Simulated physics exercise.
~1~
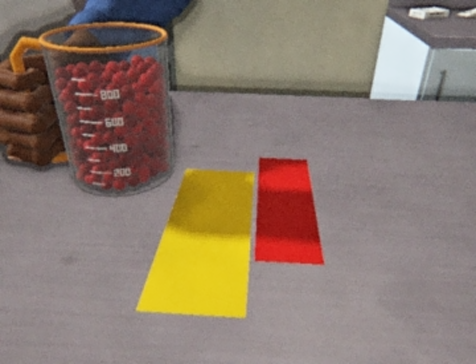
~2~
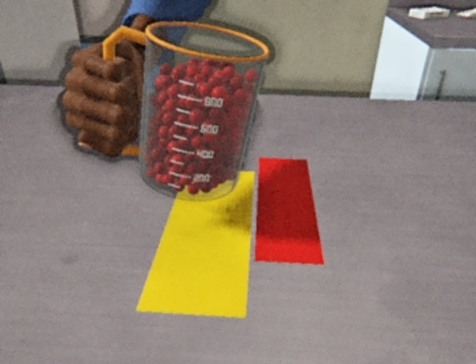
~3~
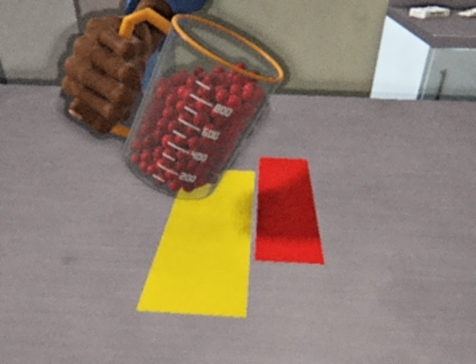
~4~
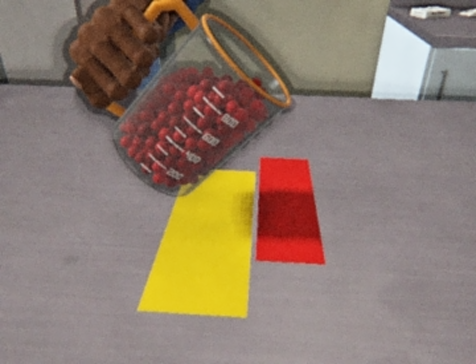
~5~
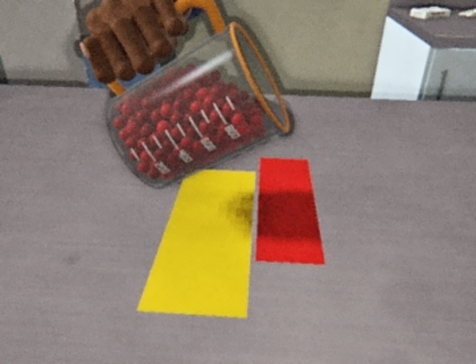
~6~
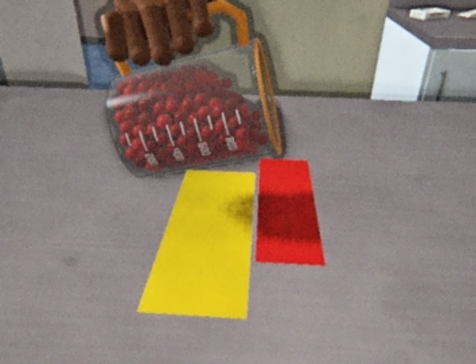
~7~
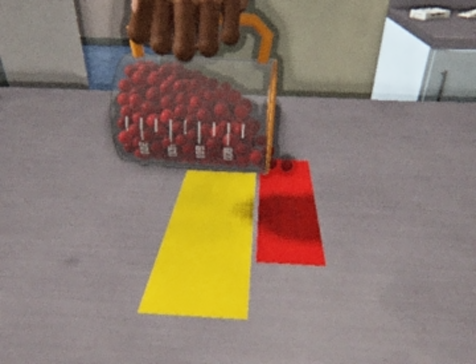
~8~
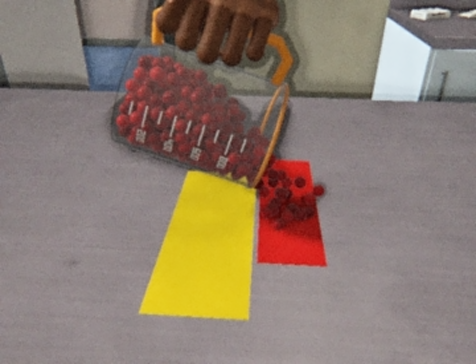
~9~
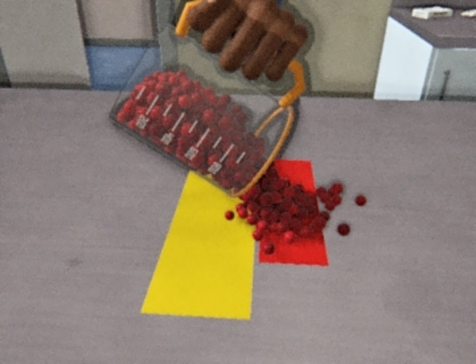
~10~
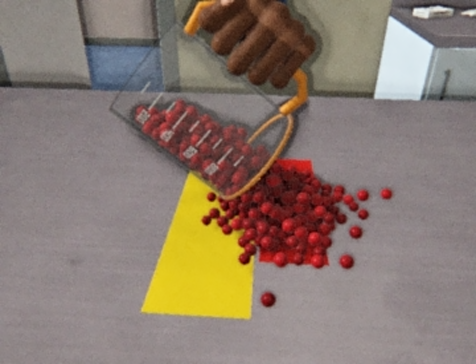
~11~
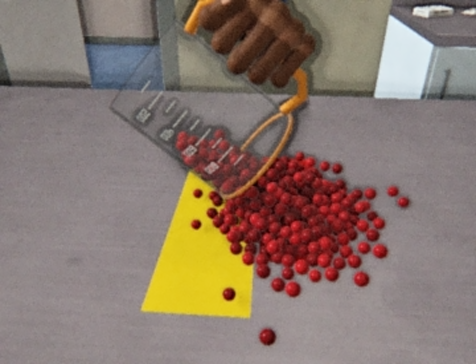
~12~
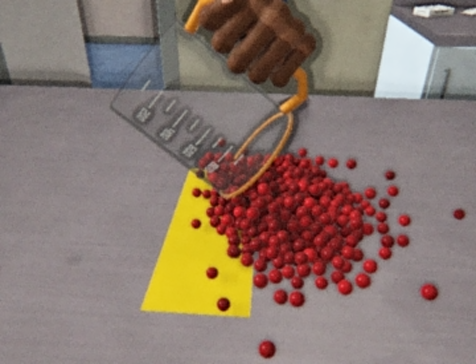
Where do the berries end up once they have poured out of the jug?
They end up spread over all three areas, with a good share on the red mat, a good share on the yellow mat, and a good share on the bare table around them.
